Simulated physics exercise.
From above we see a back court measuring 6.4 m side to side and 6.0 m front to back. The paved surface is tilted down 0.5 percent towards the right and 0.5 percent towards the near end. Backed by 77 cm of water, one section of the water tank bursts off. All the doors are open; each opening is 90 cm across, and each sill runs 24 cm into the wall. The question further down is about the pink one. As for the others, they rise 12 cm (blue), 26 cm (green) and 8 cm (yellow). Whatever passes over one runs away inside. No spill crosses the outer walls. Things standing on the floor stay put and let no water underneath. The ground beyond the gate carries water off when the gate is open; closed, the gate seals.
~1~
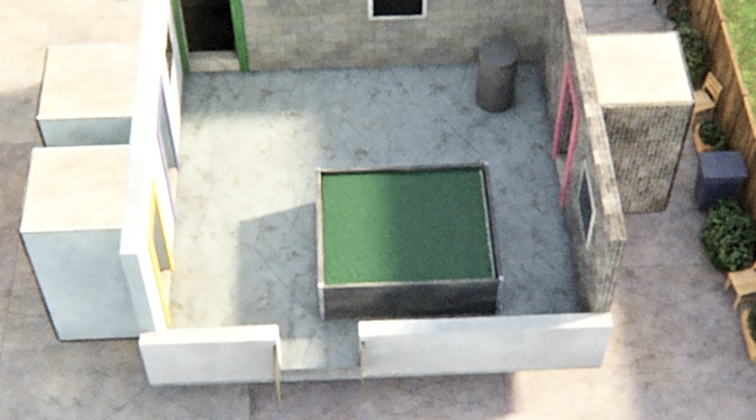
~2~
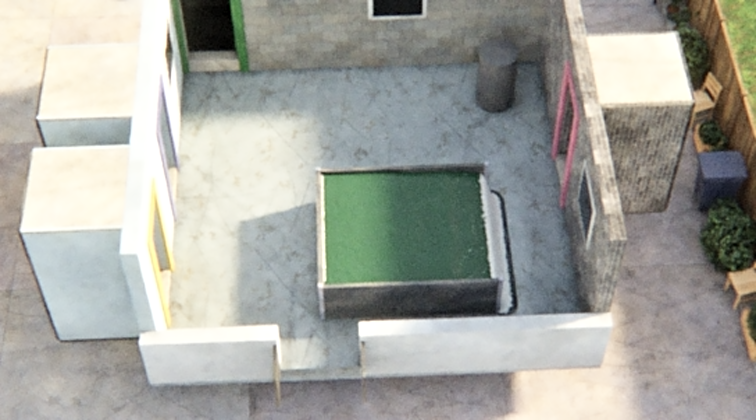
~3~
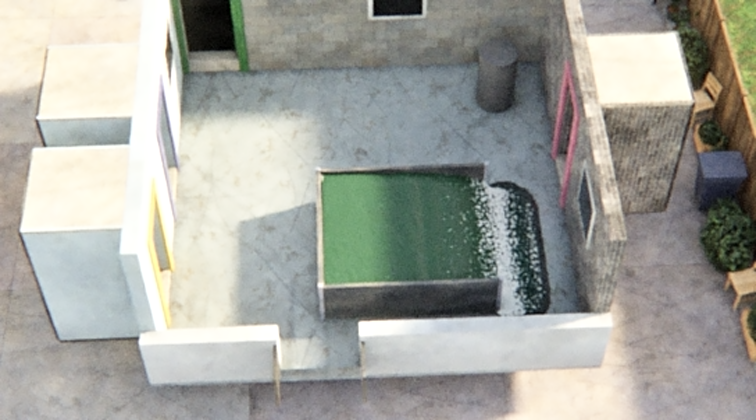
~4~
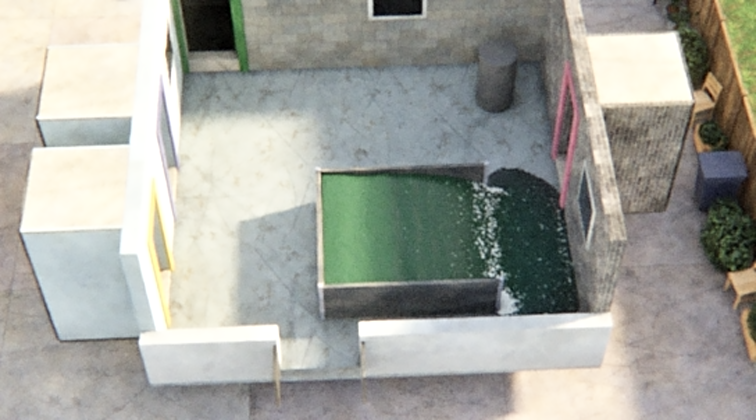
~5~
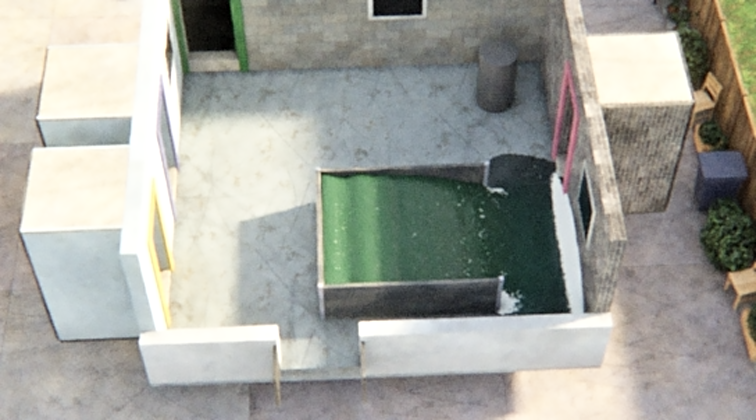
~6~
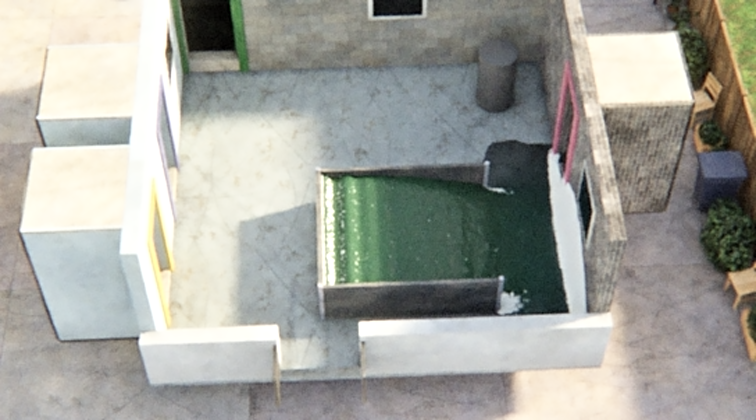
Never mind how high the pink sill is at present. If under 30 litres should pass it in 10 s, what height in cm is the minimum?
The minimum is around 33 cm.
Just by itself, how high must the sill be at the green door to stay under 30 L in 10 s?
For green, a step near 16 cm.
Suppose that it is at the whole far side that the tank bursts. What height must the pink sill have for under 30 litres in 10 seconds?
Then something near 11.0 cm.
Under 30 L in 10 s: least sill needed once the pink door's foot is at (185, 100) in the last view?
Close to 21 cm at the least.
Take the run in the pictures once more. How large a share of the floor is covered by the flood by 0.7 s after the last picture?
I'd say near 20 percent is wet.
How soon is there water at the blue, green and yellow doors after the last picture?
Blue: 3.4 s; green: 3.2 s; yellow: 2.4 s.
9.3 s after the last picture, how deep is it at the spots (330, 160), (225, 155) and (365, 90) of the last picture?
In order: Around 9, 9 and 9 cm.
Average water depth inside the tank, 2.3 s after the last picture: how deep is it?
Average depth: Approx. 23 cm.
Then, 0.7 s after the last picture water covers 20 % of the floor, deepest (70 cm) near (581, 344); 35 cm at the pink door, 43 litres in over its 15 cm sill.
Then, 2.3 s after the last picture water covers 50 % of the floor, deepest (44 cm) near (536, 70); 27 cm at the pink door, 194 litres in over its 15 cm sill.
Then, 9.3 s after the last picture water covers 100 % of the floor, deepest (20 cm) near (285, 345); 13 cm at the pink door, 244 litres in over its 15 cm sill.
At the pink door as built, the water peaked near 35 cm, 0.9 s after the last picture.
With a sill of 28.5 cm, 60 litres would have come in within the 10 s; with 38 cm, 11 litres. So under 30 litres takes about 33 cm.
